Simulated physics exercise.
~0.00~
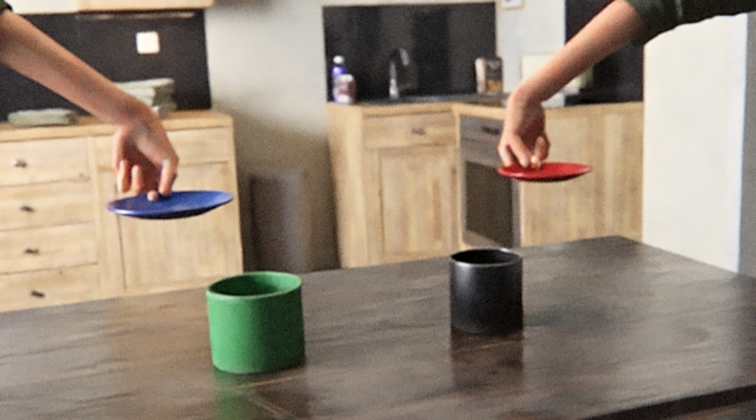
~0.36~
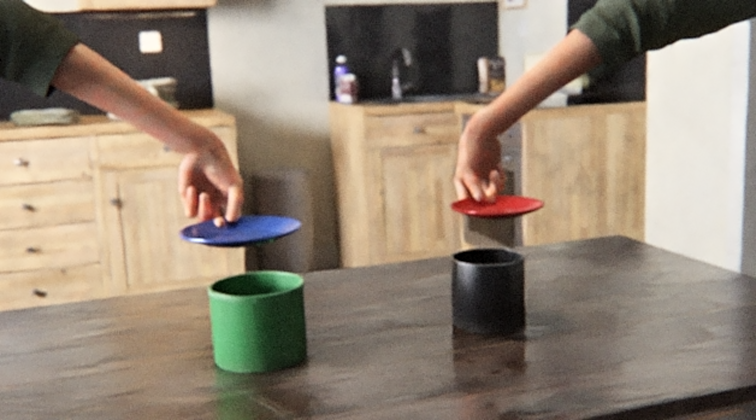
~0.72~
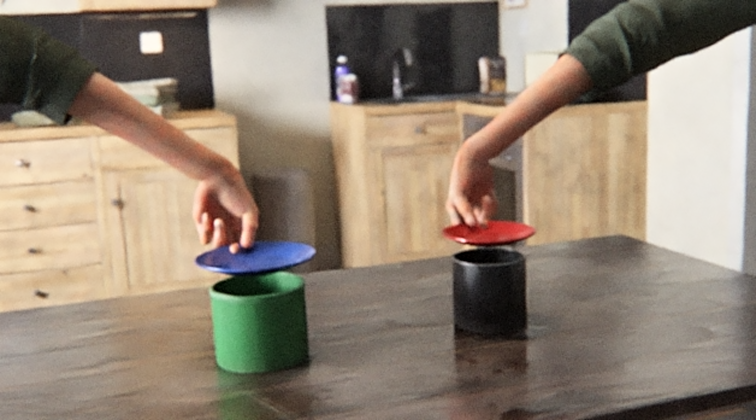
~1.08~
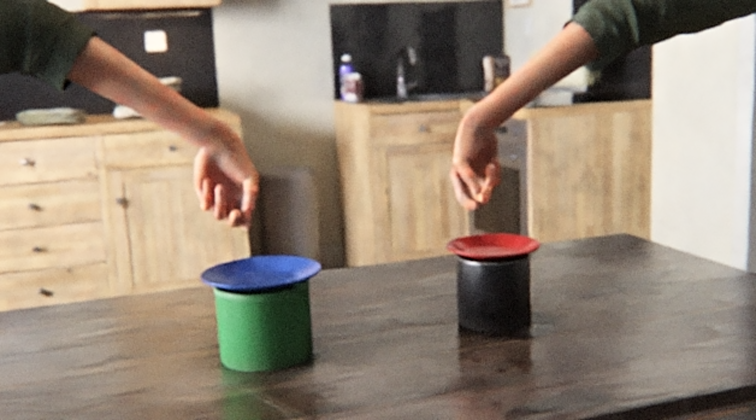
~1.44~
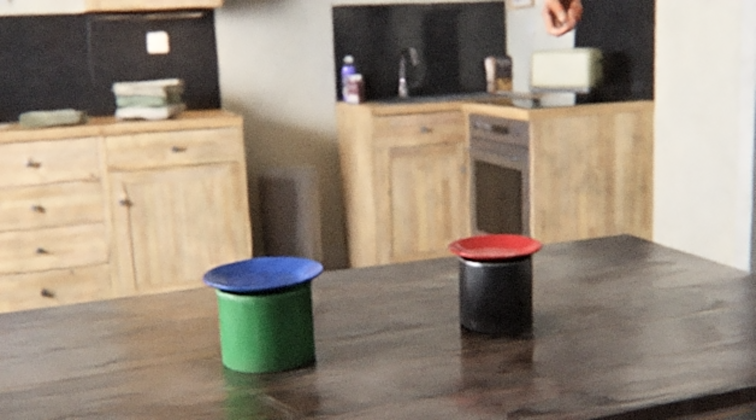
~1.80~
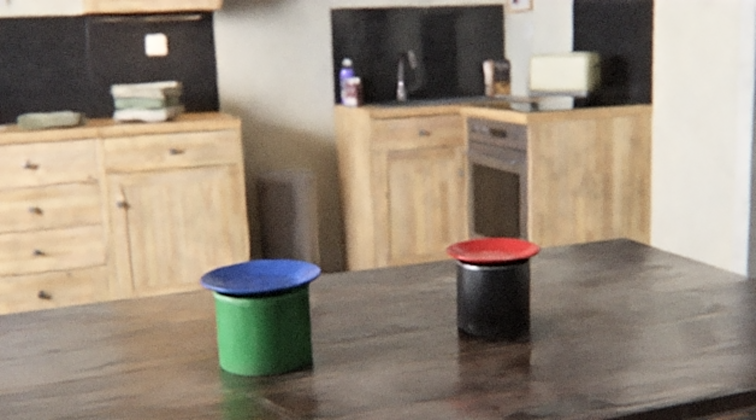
In a kitchen, two hands lower blue and red saucers onto open containers, covering both.
